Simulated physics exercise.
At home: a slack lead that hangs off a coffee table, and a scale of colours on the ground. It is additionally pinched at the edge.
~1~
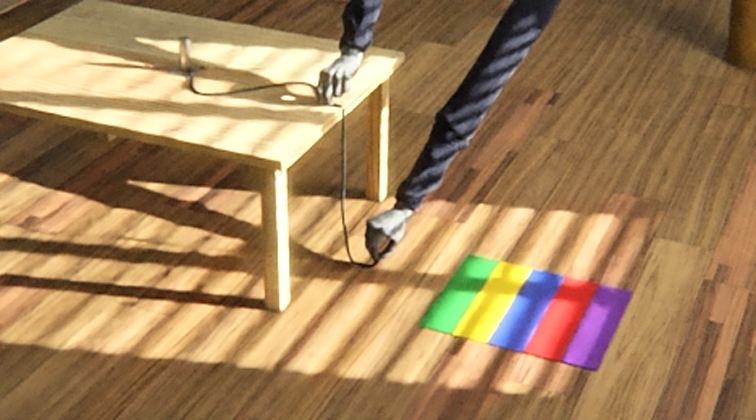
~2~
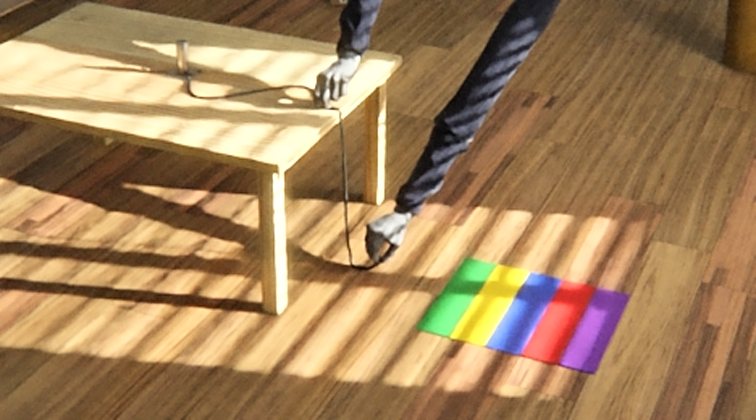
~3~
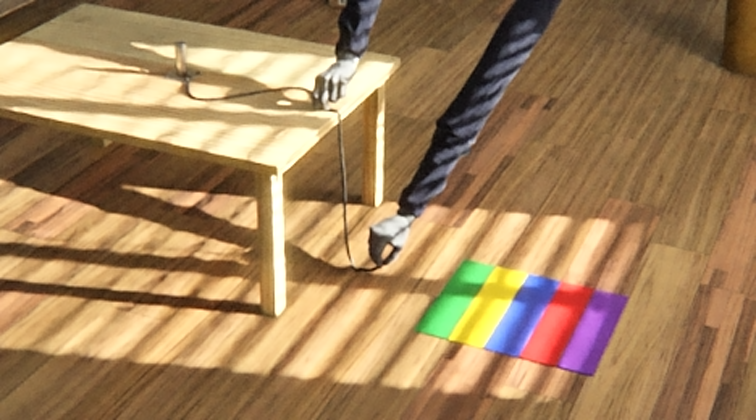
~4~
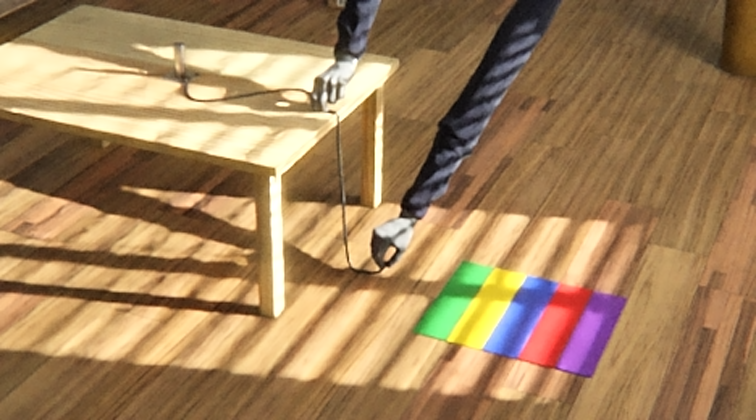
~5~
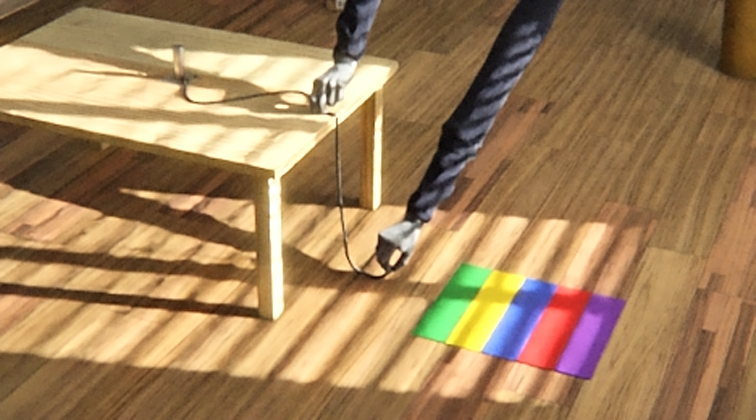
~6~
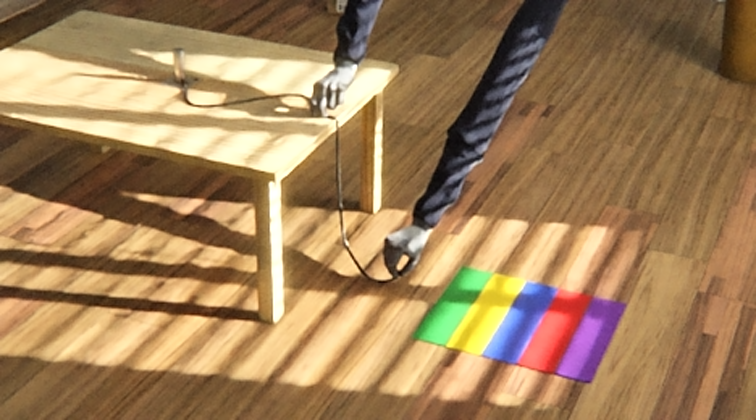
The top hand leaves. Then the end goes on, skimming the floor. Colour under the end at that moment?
Red.
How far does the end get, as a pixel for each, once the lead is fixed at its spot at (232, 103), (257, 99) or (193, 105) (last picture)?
Roughly (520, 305), (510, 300) and (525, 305).
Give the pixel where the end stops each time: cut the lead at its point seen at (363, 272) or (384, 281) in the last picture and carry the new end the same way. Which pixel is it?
In order, roughly (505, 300) and (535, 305).
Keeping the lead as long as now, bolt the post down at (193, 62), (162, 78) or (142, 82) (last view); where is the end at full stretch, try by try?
Going through them in sequence: (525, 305), (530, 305) and finally (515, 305).
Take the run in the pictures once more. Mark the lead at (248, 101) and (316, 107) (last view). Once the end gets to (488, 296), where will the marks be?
About (285, 104), and the other about (344, 146).
Early on, end near (488, 296); over yellow.
Midway, end near (532, 307); over blue.
At the end of the slack, end near (558, 313); over red. Over red.
